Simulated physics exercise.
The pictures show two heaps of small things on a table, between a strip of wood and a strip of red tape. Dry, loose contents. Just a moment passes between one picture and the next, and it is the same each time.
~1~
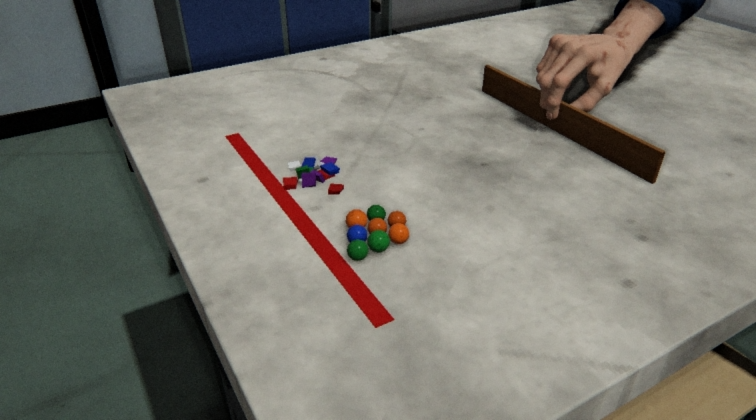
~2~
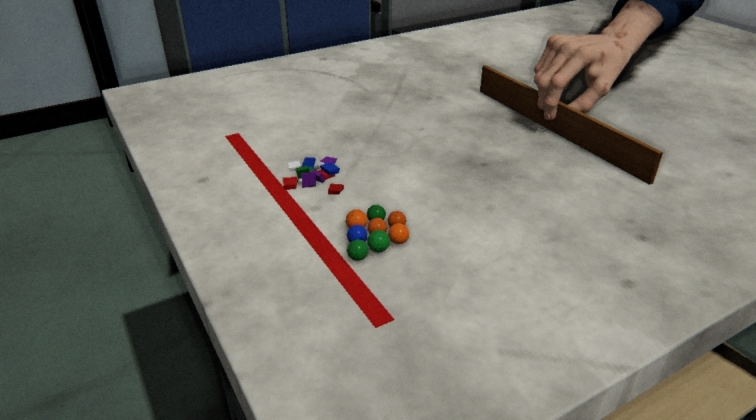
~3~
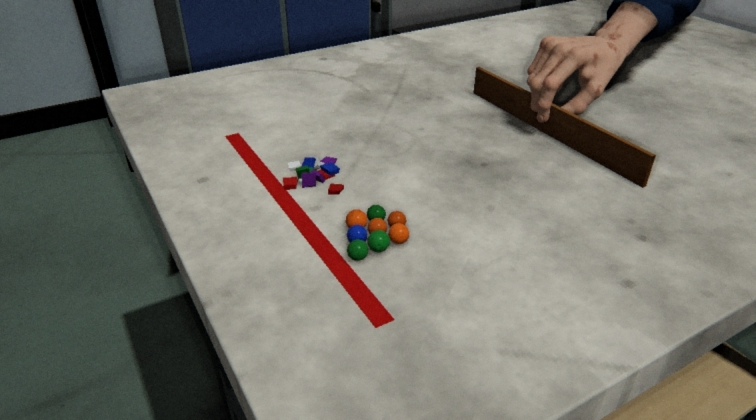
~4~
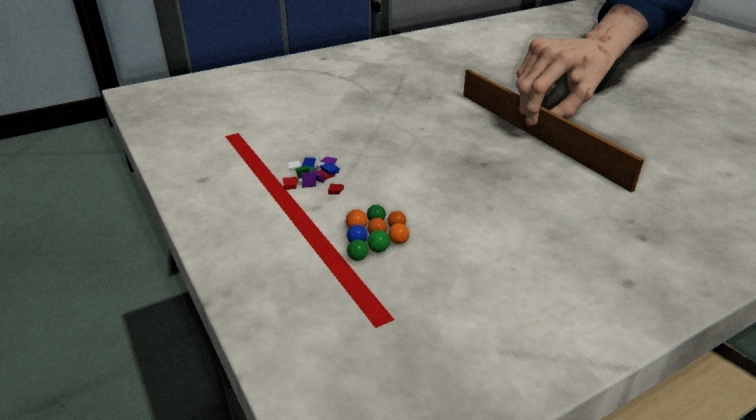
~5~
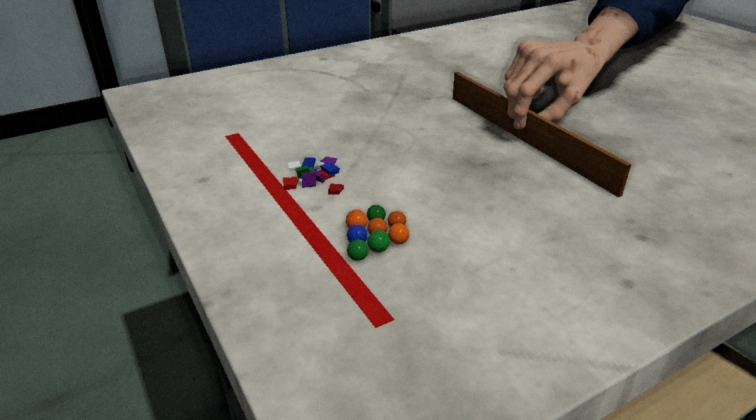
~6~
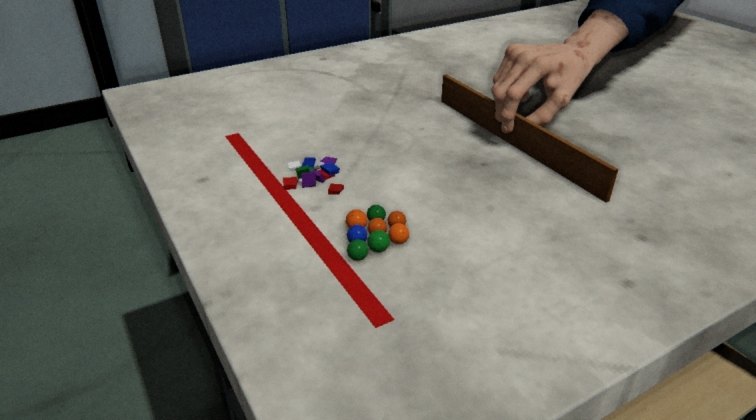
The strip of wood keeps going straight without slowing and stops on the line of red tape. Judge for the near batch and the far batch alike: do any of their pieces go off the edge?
Near batch: Some go off. Far batch: None go off.
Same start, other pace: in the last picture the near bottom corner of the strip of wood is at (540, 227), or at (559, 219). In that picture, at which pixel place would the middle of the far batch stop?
About (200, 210), then about (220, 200).
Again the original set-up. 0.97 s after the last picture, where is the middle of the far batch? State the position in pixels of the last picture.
I'd put the centre somewhere around (247, 193).
Then, 0.47 s after the last picture, strip of wood still moving, near (408, 146); near batch all on the table, its front near (358, 250); far batch all on the table, its front near (290, 183).
Then, 0.97 s after the last picture, strip of wood stopped at the red tape; near batch all on the table, its front near (252, 264); far batch all on the table, its front near (227, 207).
Then, 1.25 s after the last picture, strip of wood stopped at the red tape; near batch about a quarter over the edge; far batch all on the table, its front near (226, 208).
At rest, strip of wood stopped at the red tape; near batch all over the edge; far batch all on the table, its front near (226, 208).
